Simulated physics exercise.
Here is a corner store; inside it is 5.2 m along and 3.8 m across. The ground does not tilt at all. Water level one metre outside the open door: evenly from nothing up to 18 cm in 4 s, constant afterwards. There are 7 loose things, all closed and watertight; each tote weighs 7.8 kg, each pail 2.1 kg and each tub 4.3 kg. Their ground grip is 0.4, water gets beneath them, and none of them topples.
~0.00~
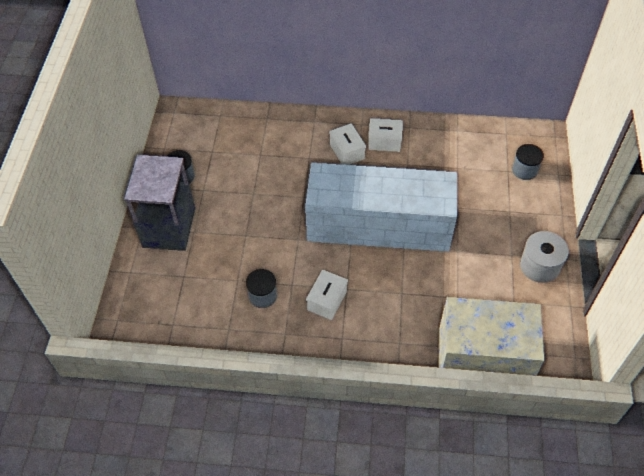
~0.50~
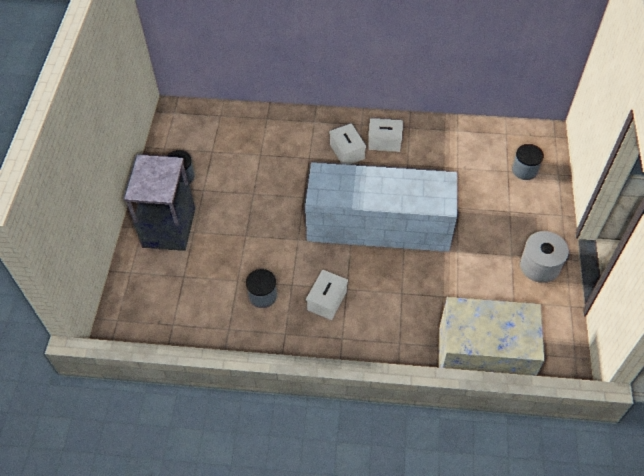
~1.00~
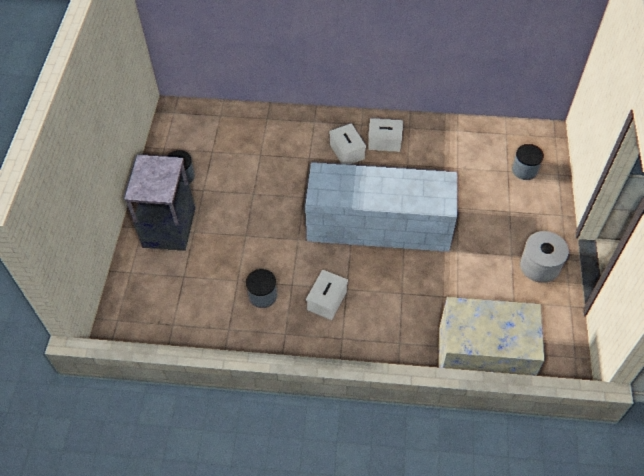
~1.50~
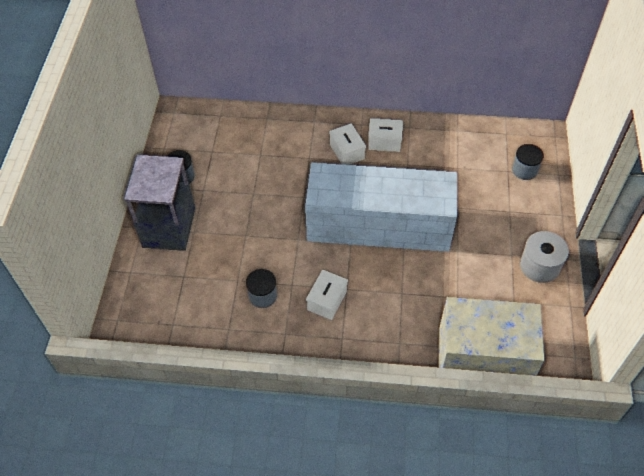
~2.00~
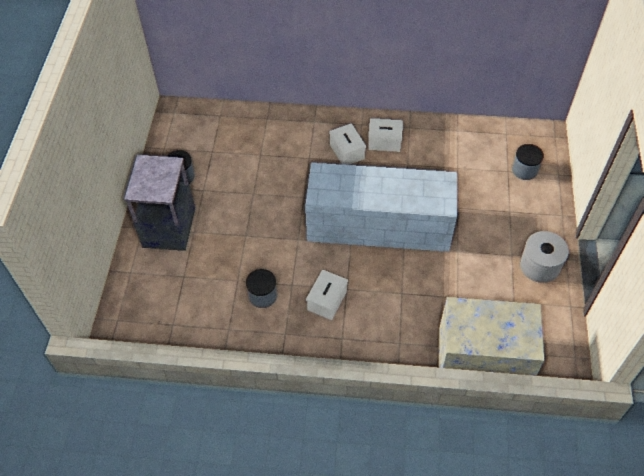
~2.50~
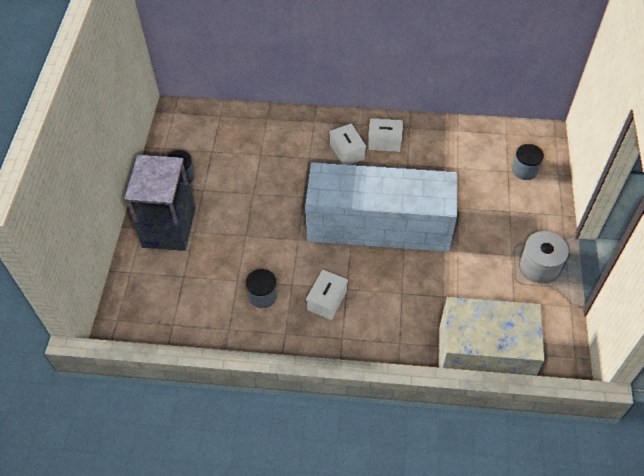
A small walled store with a pale blue block in the middle sat still while blue water covered the dark paving outside, then crept just inside the doorway on the right; nothing inside moved.
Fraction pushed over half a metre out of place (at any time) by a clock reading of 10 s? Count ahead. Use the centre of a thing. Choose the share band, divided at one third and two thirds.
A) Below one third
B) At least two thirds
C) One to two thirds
A, below one third.
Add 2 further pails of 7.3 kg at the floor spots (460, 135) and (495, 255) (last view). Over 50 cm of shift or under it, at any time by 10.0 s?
In that order: Within the mark, beyond the mark.
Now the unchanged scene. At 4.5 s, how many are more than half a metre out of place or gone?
I count 1 of them.
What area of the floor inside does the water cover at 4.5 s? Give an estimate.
Some 4.5 m2 of it.
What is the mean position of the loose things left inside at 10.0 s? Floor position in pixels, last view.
Centre of the remaining things: Roughly (299, 219).
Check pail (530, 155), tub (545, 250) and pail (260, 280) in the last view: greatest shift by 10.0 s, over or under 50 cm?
Same order as the question: Smaller, greater, smaller.
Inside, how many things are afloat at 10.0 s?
It comes to 2.
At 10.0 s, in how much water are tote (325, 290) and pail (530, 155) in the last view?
First about 4 cm, second about 2 cm.
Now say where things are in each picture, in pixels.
A tub at (547, 249), on the bottom; a tote at (386, 129) rests on the ground; 0.0 m2 under water; 0 of 7 have shifted, in the first frame.
A tub at (547, 249) rests on the ground; a tote at (386, 129), on the bottom; 0.0 m2 under water; 0 of 7 have shifted, in the second frame.
A tub at (547, 249), on the bottom; a tote at (386, 129), on the bottom; water covers 0.0 m2; 0 of 7 have shifted, in the third frame.
A tub at (547, 249) rests on the ground; a tote at (386, 129) rests on the ground; 0.0 m2 under water; 0 of 7 have shifted, in the fourth frame.
A tub at (547, 249), on the bottom; a tote at (386, 129) rests on the ground; water covers 0.0 m2; 0 of 7 have shifted, in the fifth frame.
A tub at (547, 249) rests on the ground; a tote at (386, 129) rests on the ground; 0.2 m2 under water; 0 of 7 have shifted, in the sixth frame.
After 3.5 s 1 of 7 are over 50 cm from their spots; 0 afloat.
After 4.5 s 1 of 7 are over 50 cm from their spots; 1 afloat.
After 7.0 s 1 of 7 are over 50 cm from their spots; 1 afloat.
After 10.0 s 2 of 7 are over 50 cm from their spots, and 2 have been at some point; 2 afloat.
